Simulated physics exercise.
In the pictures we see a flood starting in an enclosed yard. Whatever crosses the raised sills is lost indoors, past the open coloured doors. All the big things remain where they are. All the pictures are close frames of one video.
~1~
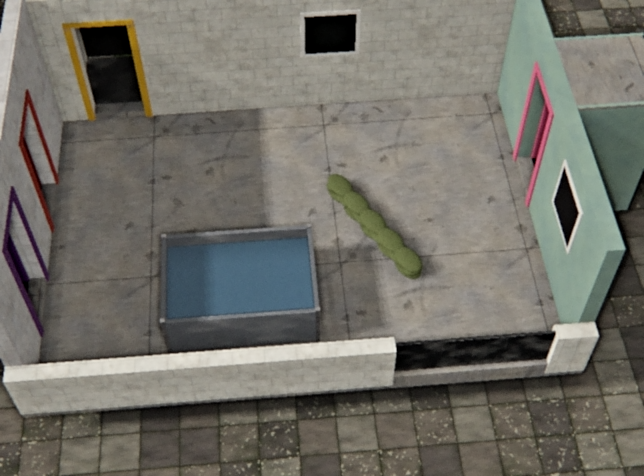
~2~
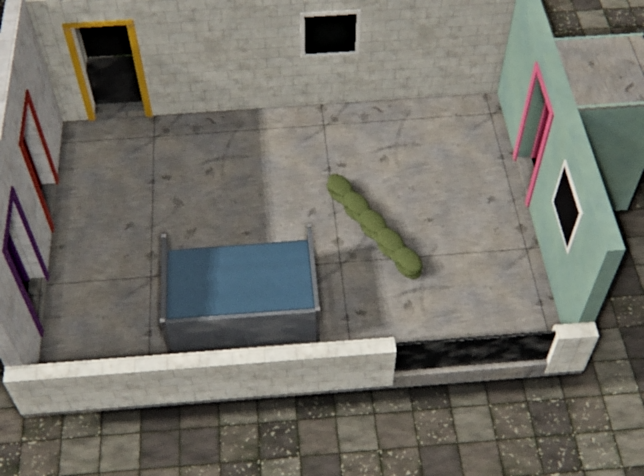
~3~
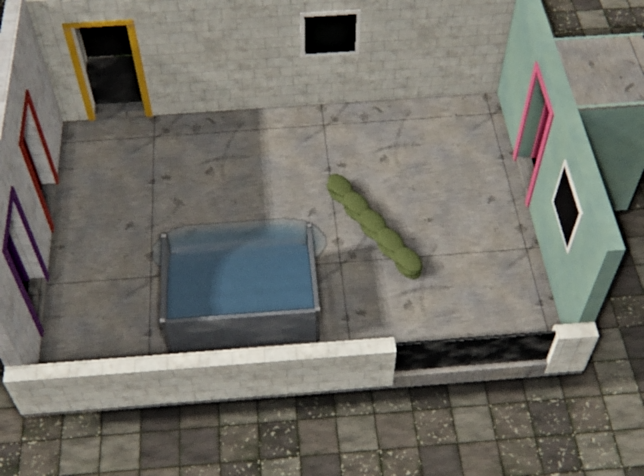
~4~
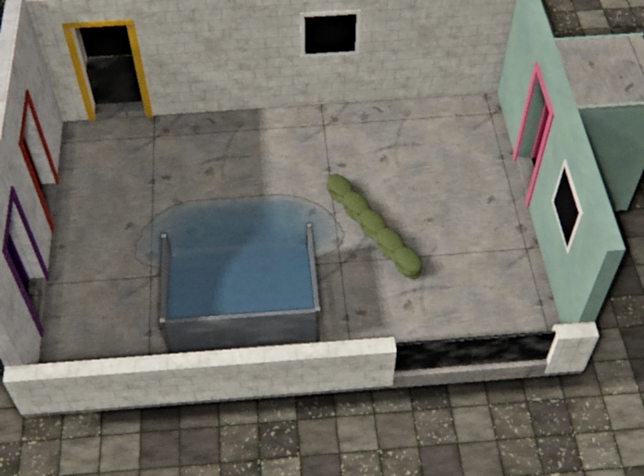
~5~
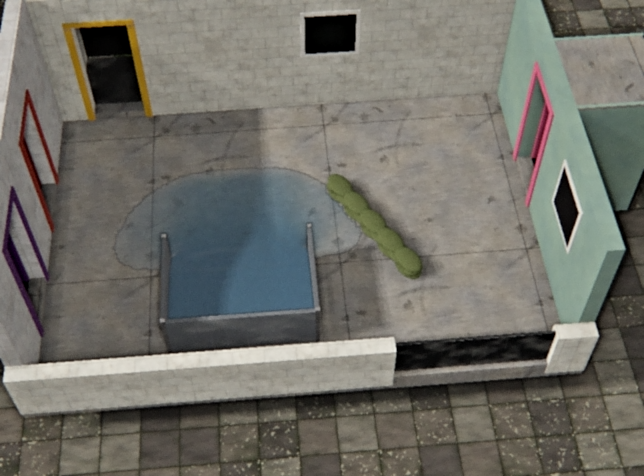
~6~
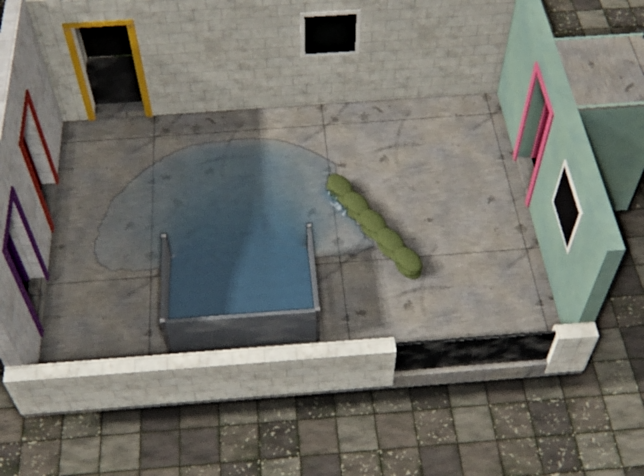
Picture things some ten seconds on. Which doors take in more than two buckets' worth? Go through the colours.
Result: The red door gets more than two buckets inside, the yellow door gets more than two buckets inside, the purple door gets two buckets or less inside, the pink door gets two buckets or less inside.
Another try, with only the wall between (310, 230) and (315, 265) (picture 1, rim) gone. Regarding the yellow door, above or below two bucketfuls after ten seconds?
Lab note - yellow door remains within bounds.
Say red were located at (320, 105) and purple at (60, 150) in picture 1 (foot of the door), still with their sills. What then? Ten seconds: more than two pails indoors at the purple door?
Looking at it, purple door tops the limit here.
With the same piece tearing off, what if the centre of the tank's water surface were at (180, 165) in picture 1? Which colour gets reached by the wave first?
It's the one in yellow, in my view.
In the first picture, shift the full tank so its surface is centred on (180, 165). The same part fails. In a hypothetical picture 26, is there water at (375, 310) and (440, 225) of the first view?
Unflooded and submerged.
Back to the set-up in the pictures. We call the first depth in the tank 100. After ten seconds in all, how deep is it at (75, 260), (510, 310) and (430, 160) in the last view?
Around 12, 8 and 6 percent, in that order.
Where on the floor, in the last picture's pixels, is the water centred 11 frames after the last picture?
I'd place it roughly at (231, 190).
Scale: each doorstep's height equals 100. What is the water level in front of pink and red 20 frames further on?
Depth ratios, approx.: 60 and 230 percent.
A moment on, water covers 35 % of the floor; the red door wet at the sill, nothing in, the yellow door wet at the sill, nothing in, the purple door not reached, the pink door not reached.
Next, water covers 45 % of the floor; the red door wet at the sill, nothing in, the yellow door under two buckets in, the purple door not reached, the pink door not reached.
Then, water covers 55 % of the floor; the red door under two buckets in, the yellow door over two buckets in, the purple door not reached, the pink door wet at the sill, nothing in.
Later, water covers 90 % of the floor; the red door over two buckets in, the yellow door over two buckets in, the purple door wet at the sill, nothing in, the pink door wet at the sill, nothing in.
In the end, water covers 95 % of the floor; the red door over two buckets in, the yellow door over two buckets in, the purple door wet at the sill, nothing in, the pink door wet at the sill, nothing in.
